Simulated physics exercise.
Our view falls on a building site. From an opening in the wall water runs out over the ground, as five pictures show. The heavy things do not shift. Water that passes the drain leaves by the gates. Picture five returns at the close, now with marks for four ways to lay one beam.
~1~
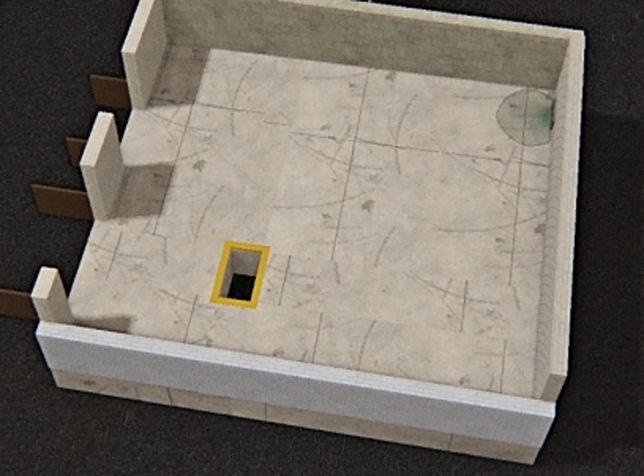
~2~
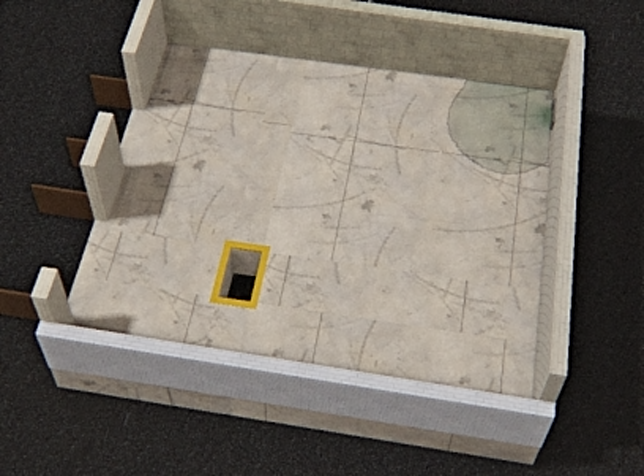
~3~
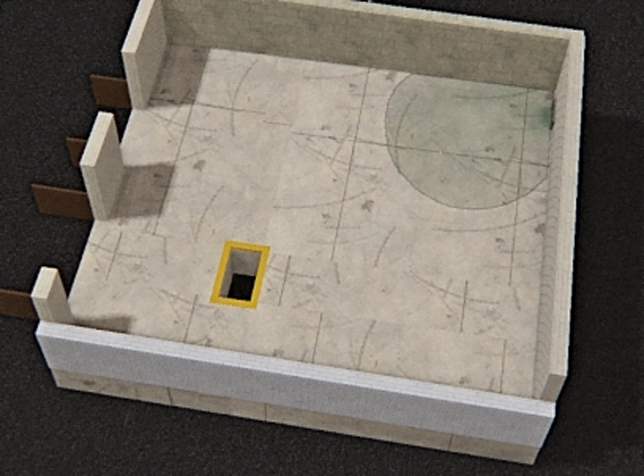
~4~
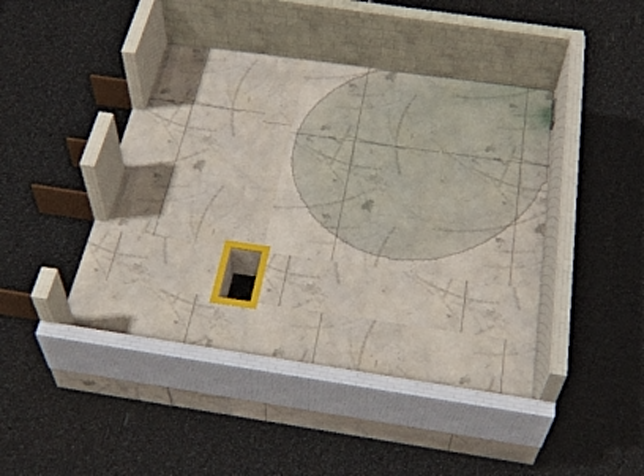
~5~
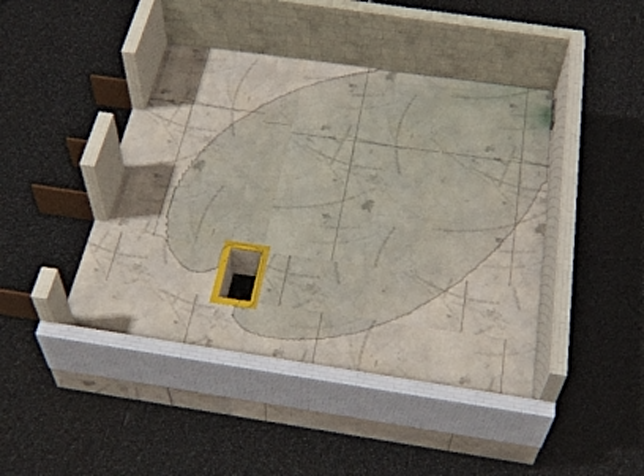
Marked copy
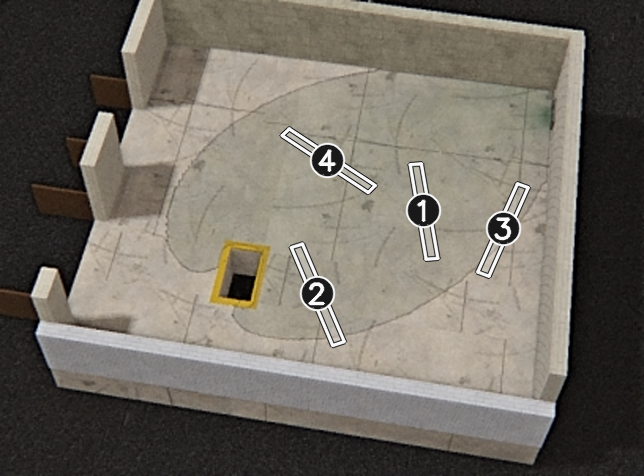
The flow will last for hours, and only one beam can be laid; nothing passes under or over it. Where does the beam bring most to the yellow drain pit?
Choose 3.
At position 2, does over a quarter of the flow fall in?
No.
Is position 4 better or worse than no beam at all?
It is worse.
On the marked copy, 1 from (415, 164) to (432, 258); 2 from (296, 245) to (338, 343); 3 from (483, 274) to (522, 185); 4 from (285, 132) to (371, 189).
With 1, about 19 % of the stream goes into the yellow drain pit, about 81 % out by the gates.
With 2, about 21 % of the stream goes into the yellow drain pit, about 79 % out by the gates.
With 3, about 30 % of the stream goes into the yellow drain pit, about 70 % out by the gates.
With 4, about 18 % of the stream goes into the yellow drain pit, about 82 % out by the gates.
